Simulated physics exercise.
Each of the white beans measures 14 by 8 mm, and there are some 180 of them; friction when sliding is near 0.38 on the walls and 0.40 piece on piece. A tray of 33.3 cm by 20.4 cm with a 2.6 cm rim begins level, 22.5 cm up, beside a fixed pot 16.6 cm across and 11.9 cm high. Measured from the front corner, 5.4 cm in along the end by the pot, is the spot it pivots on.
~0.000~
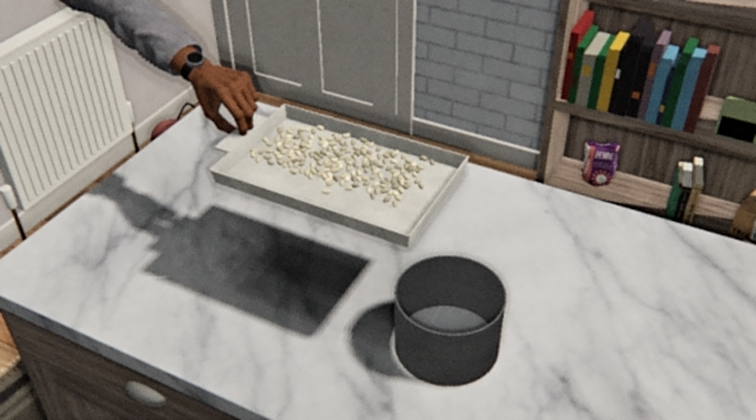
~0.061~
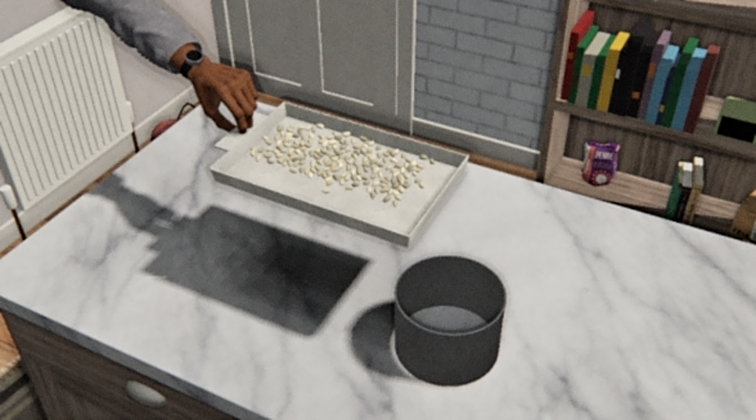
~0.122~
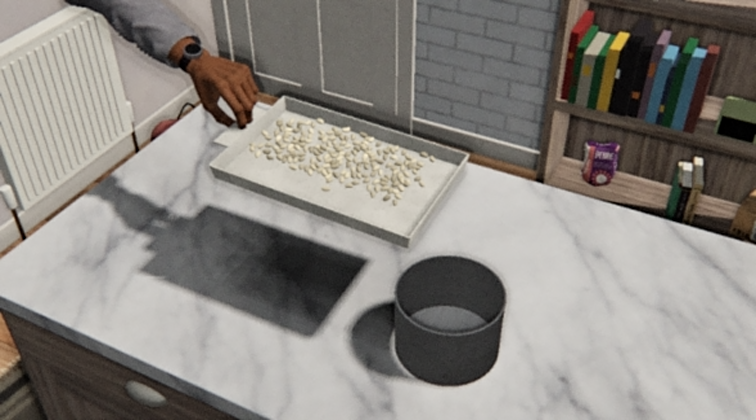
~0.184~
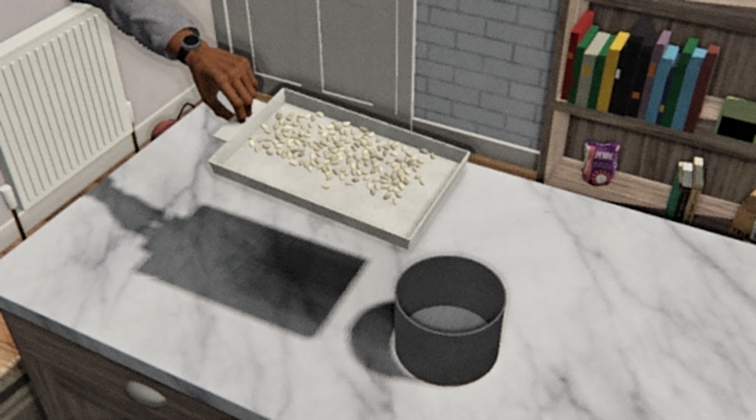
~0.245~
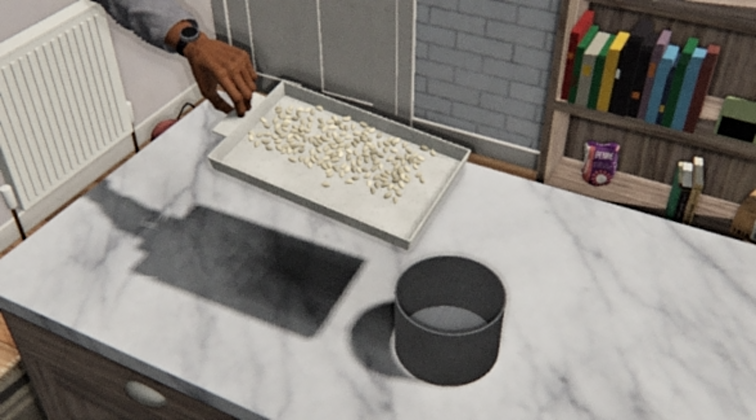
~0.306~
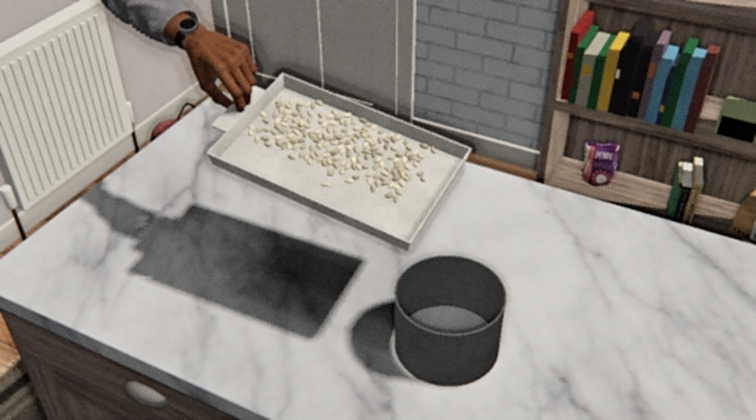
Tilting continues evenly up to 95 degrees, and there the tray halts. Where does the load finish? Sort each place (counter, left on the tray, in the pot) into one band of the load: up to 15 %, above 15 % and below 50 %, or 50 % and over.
Counter: Between 15 and 50 %; left on the tray: Up to 15 %; pot: 50 % and over.
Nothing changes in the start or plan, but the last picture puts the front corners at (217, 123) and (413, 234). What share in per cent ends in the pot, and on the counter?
Pot 30 % / counter 60 %.
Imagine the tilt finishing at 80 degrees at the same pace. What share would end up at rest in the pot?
The pot would get around 55 per cent.
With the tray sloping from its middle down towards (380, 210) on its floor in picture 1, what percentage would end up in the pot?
About 95 per cent.
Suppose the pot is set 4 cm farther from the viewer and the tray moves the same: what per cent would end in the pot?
5 per cent.
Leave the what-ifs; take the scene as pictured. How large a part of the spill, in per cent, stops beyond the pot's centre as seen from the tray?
Share past the middle: Roughly 40 percent.
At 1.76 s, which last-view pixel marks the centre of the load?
Look about (392, 226) in the last view.
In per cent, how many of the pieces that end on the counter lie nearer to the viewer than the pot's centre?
Some 100 per cent.
After 1.18 s, tilt 50 degrees; the tray holds 100 %, the pot 0 %.
After 1.76 s, tilt 76 degrees; the tray holds 90 %, the pot 5 %.
Then, at 2.39 s, tilt 95 degrees; the tray holds 10 %, the pot 60 %.
At rest (3.5 s), counter 30 %, tray 5 %, pot 65 %.
